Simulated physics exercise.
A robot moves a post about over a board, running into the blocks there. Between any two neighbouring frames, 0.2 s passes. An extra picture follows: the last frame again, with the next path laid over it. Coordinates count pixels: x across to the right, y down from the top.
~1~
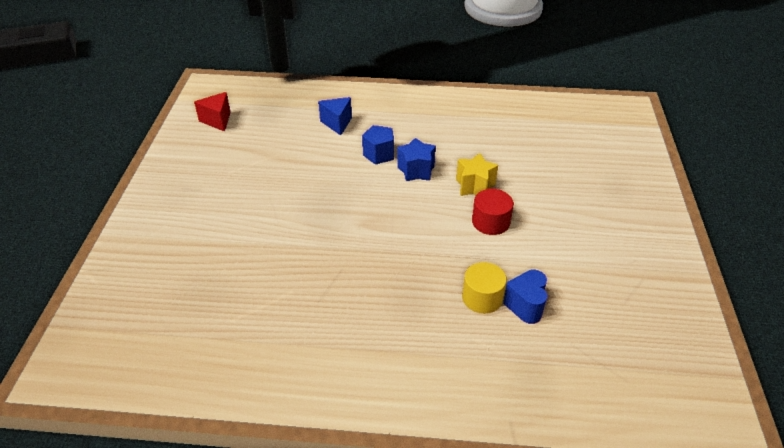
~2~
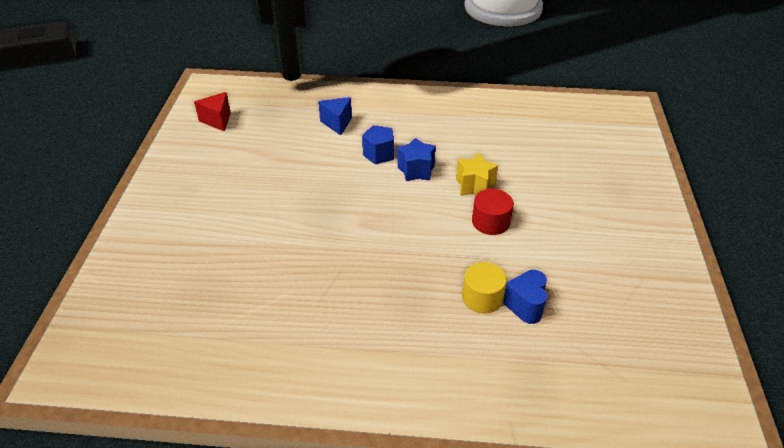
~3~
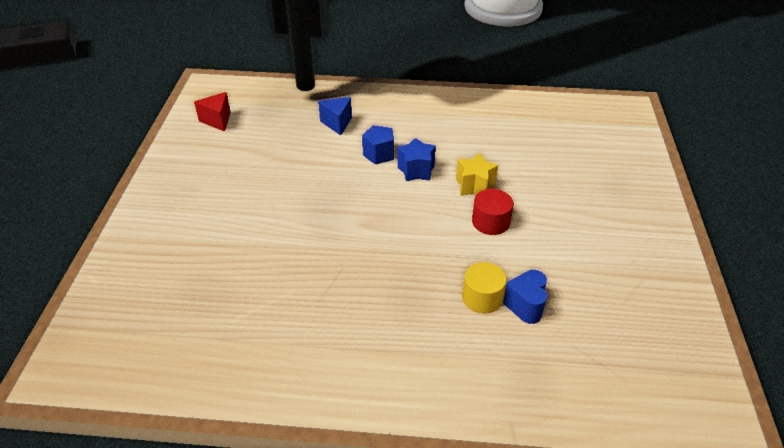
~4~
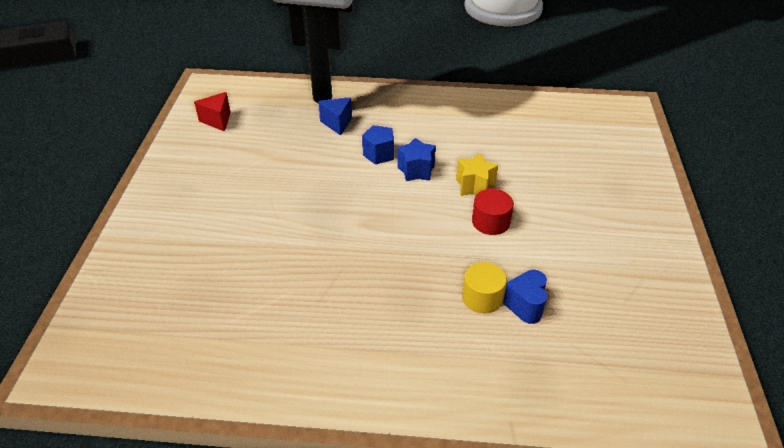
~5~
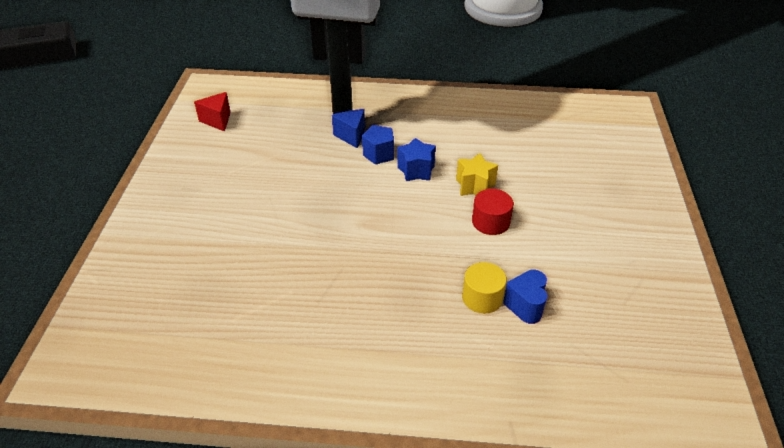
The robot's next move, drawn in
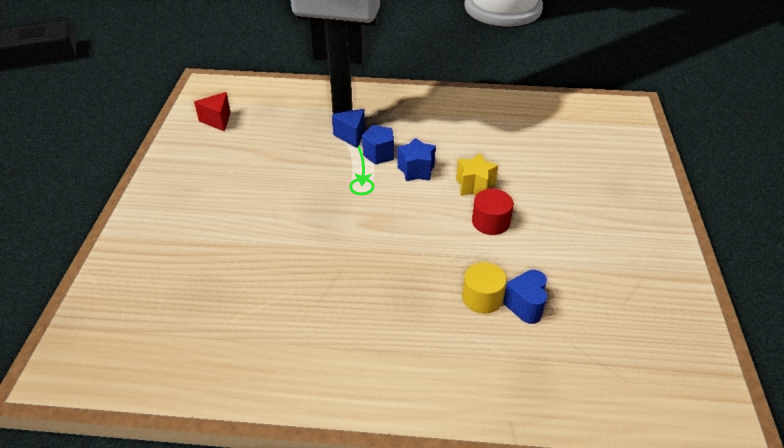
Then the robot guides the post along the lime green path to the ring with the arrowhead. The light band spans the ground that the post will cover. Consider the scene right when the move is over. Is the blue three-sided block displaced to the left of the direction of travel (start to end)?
Yes, that is what happens.
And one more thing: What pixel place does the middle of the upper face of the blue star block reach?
It should be at (434, 156) by then.
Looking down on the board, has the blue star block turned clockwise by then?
No, that is not what happens.
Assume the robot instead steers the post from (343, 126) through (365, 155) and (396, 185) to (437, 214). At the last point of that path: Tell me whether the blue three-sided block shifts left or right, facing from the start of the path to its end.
Towards the right-hand side.
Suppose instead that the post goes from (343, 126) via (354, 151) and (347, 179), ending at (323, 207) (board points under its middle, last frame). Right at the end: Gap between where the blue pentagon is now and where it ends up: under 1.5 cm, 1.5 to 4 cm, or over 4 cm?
Result: 1.5-4 cm.
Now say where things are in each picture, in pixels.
In the first picture, post's lower end (281, 69); blue three-sided block (336, 104); blue pentagon (379, 134); blue star block (417, 150).
In the second picture, post (292, 77); blocks still.
In the third picture, post (306, 87); blocks still.
In the fourth picture, post (323, 100); blocks still.
In the fifth picture, post (343, 114); blue three-sided block (351, 117); blue pentagon (379, 134); blue star block (417, 150).
Drawn move, from (343, 126) through (357, 143) and (363, 164) to (362, 186).
On the path given first. One third of the way, post (356, 132); blue three-sided block (364, 135); blue pentagon (389, 142), turned 25° anticlockwise.
Two thirds of the way, post (363, 153); blue three-sided block (374, 155), turned 20° anticlockwise; blue pentagon (401, 156), turned 40° anticlockwise; blue star block (433, 156), turned 40° anticlockwise.
At the end, post (361, 175); blue three-sided block (381, 174), turned 50° anticlockwise; blue pentagon (402, 157), turned 45° anticlockwise; blue star block (434, 156), turned 40° anticlockwise.
